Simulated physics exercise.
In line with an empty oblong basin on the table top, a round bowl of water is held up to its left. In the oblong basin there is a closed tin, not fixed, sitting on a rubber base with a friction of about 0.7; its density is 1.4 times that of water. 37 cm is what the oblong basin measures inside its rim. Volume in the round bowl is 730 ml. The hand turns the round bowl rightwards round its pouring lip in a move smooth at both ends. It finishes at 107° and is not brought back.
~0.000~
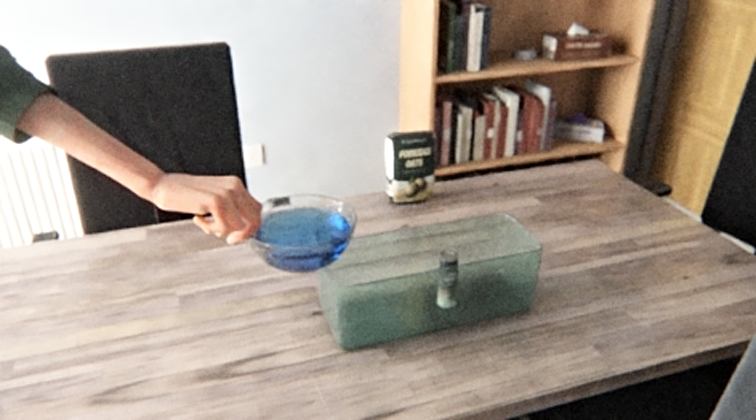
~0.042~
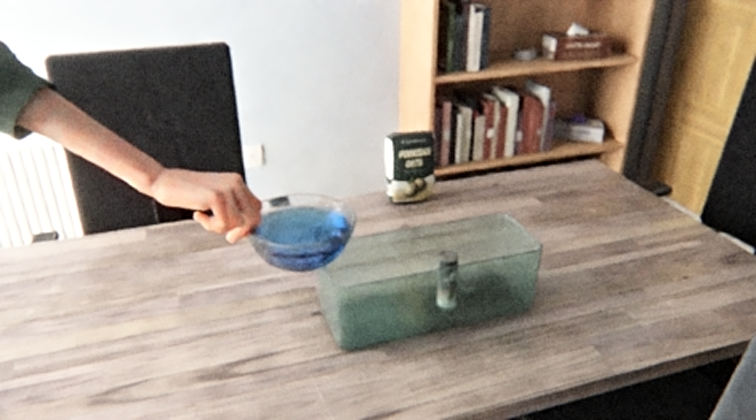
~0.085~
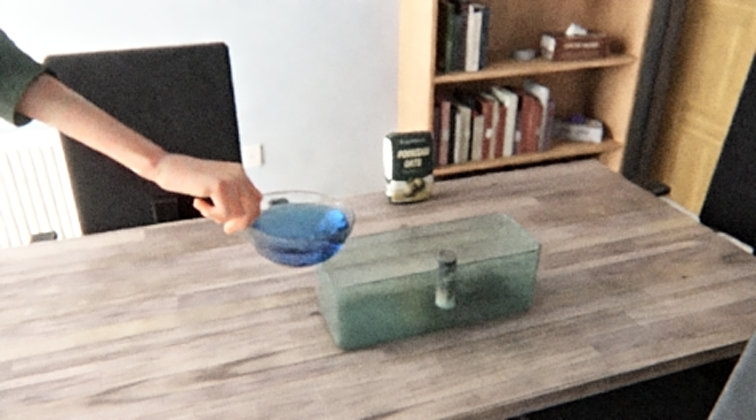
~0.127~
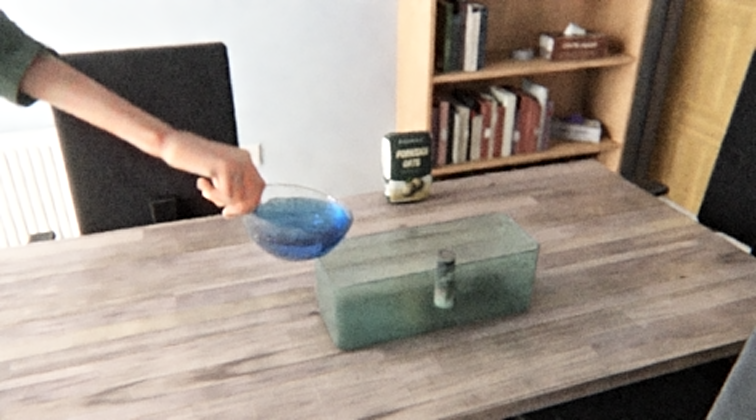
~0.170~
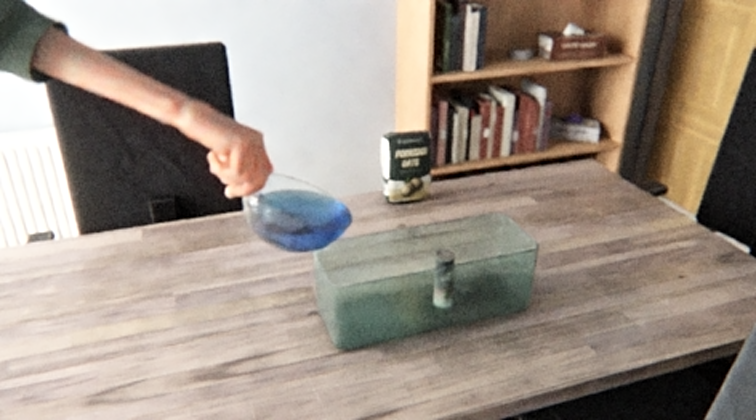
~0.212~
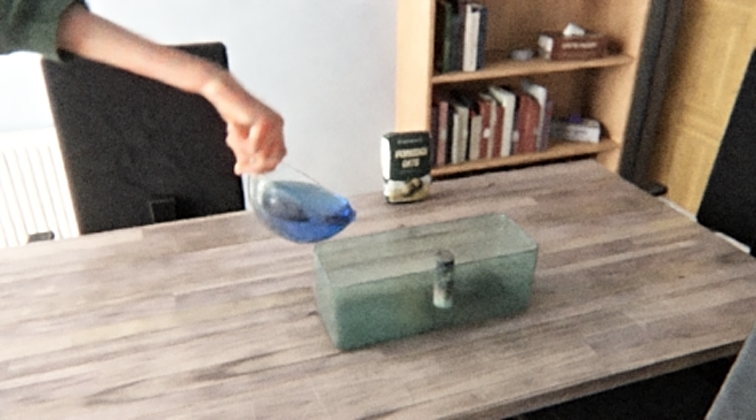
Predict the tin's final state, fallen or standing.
It pitches over.
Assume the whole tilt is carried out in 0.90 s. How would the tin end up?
Then it holds its balance.
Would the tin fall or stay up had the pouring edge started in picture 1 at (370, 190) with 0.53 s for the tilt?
It tumbles.
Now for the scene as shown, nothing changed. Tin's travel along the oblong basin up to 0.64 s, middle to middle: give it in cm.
Its middle sits about 1 cm from the start.
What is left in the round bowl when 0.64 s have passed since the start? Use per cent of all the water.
Around 0 in a hundred is still there.
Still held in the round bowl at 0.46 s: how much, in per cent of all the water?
Around 16 in a hundred.
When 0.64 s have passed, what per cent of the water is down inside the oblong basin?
Around 98 in a hundred.
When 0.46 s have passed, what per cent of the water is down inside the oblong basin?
About 18%.
Then, 0.46 s in, the tilt is 101° and 17 per cent is still to pour; the tin stands where it began.
Then, 0.64 s in, the tilt is 107° and 0 per cent is still to pour; the tin stands 1 cm from where it began.
Then, 0.83 s in, the tilt is 107° and 0 per cent is still to pour; the tin leans 10°.
Then, 1.04 s in, the tilt is 107° and 0 per cent is still to pour; the tin lies on its side.
Finally, the tin lies on its side.
